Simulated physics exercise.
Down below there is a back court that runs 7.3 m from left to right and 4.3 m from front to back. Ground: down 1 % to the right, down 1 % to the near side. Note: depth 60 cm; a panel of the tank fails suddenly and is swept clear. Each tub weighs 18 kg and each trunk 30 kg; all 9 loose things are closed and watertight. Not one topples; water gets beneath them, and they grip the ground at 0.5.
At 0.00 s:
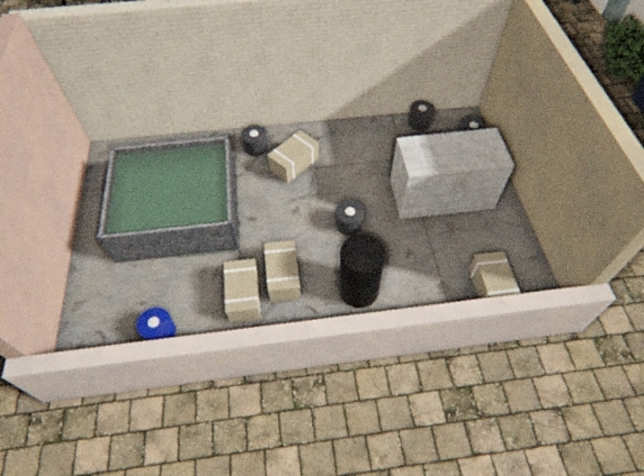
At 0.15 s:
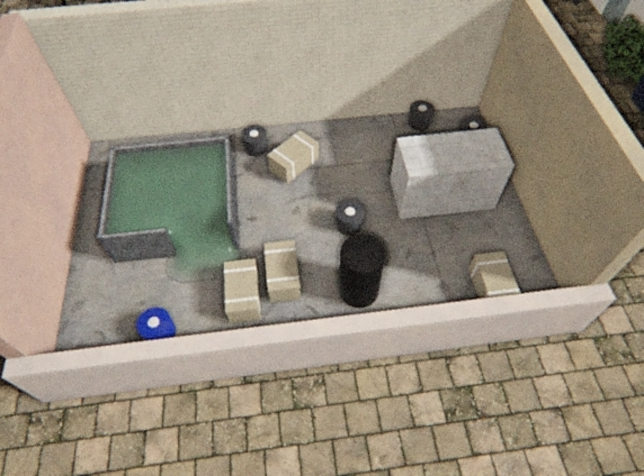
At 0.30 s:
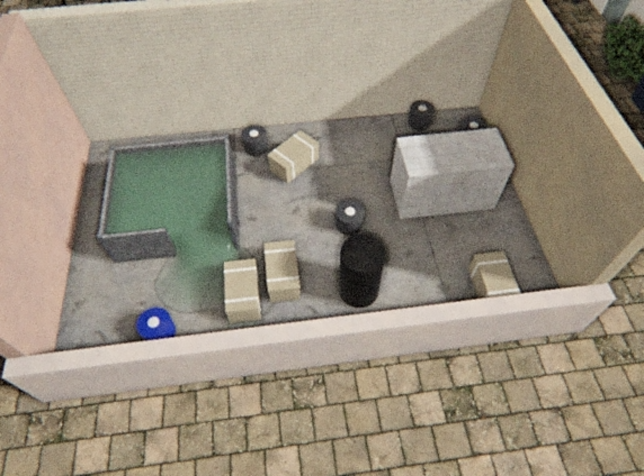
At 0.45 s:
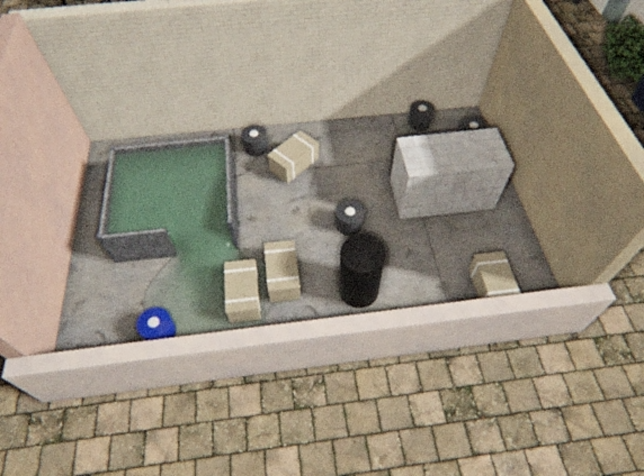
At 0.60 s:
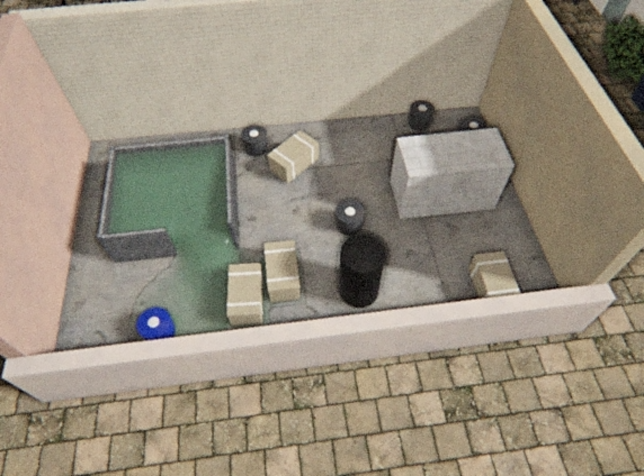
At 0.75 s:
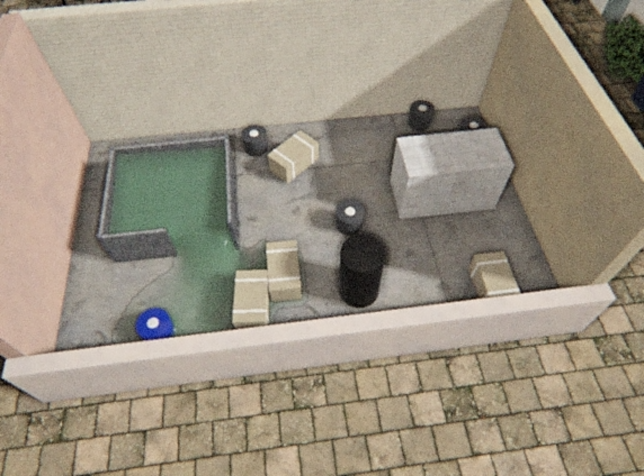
Green water poured out through a gap that opened in the front of the tank and spread across the walled court's floor toward the near wall, then one pale box beside it shifted slightly right.
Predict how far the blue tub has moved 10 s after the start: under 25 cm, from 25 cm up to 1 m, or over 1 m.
It finishes a long distance off.
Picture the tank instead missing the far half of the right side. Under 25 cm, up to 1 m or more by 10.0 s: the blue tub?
My answer is that the blue tub remains put.
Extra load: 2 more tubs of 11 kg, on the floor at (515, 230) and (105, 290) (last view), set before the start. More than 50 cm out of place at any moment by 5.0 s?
Lab note - ordered: Above threshold / above threshold.
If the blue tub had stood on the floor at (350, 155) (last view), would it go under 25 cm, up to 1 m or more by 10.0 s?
What happens is that it keeps still.
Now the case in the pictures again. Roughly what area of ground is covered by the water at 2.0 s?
My estimate is roughly 11.0 m2.
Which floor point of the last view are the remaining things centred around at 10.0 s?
It works out to somewhere near (338, 186) on the floor.
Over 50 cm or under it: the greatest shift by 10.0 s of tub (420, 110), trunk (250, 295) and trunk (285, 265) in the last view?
Taking them in order: Fell shy, exceeded and exceeded.
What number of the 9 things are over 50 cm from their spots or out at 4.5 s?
Count then: 4.
After 2.0 s the blue tub is near (79, 306), 1.1 m from its start, aground; 1 afloat.
After 4.5 s the blue tub is near (99, 264), 1.3 m from its start, aground; 1 afloat.
After 7.0 s the blue tub is near (99, 264), 1.3 m from its start, aground; 0 afloat.
After 10.0 s the blue tub is near (99, 264), 1.3 m from its start, aground; 0 afloat.
